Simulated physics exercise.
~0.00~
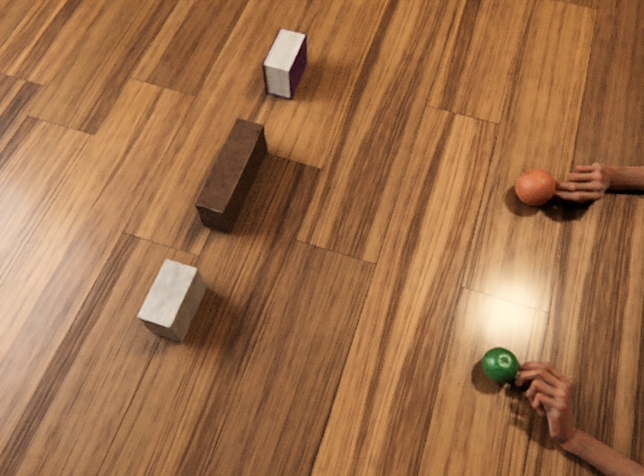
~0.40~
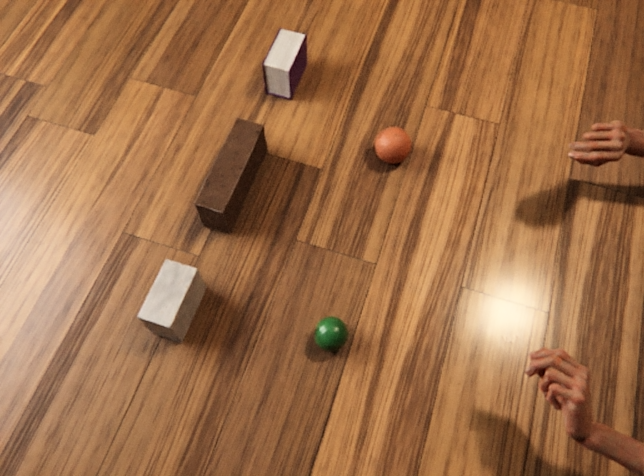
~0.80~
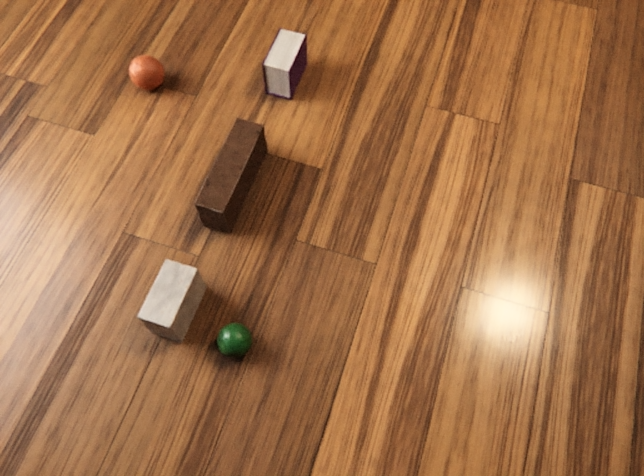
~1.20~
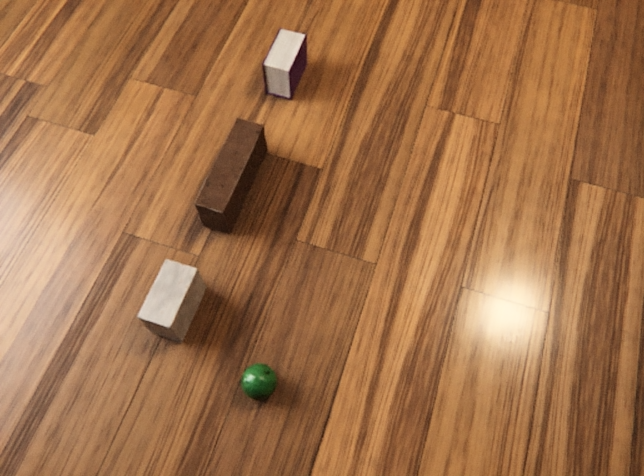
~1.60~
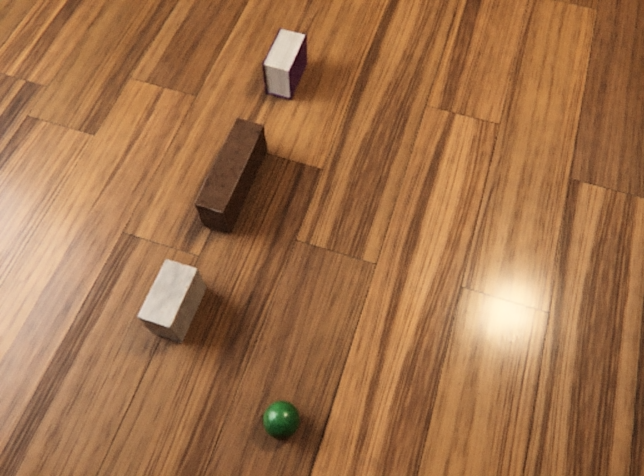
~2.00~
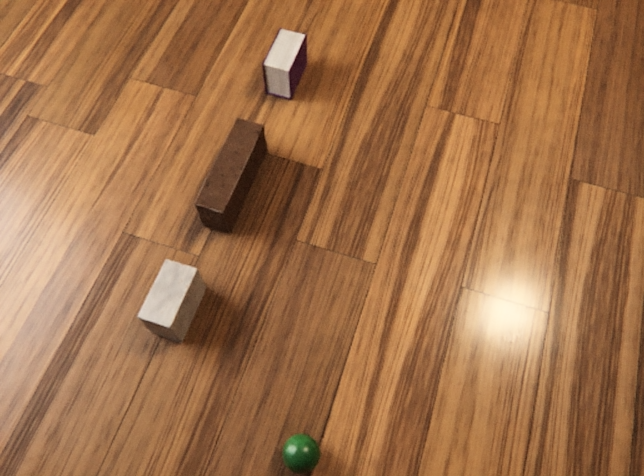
Two hands roll an orange between blocks and a green ball that bounces off one.
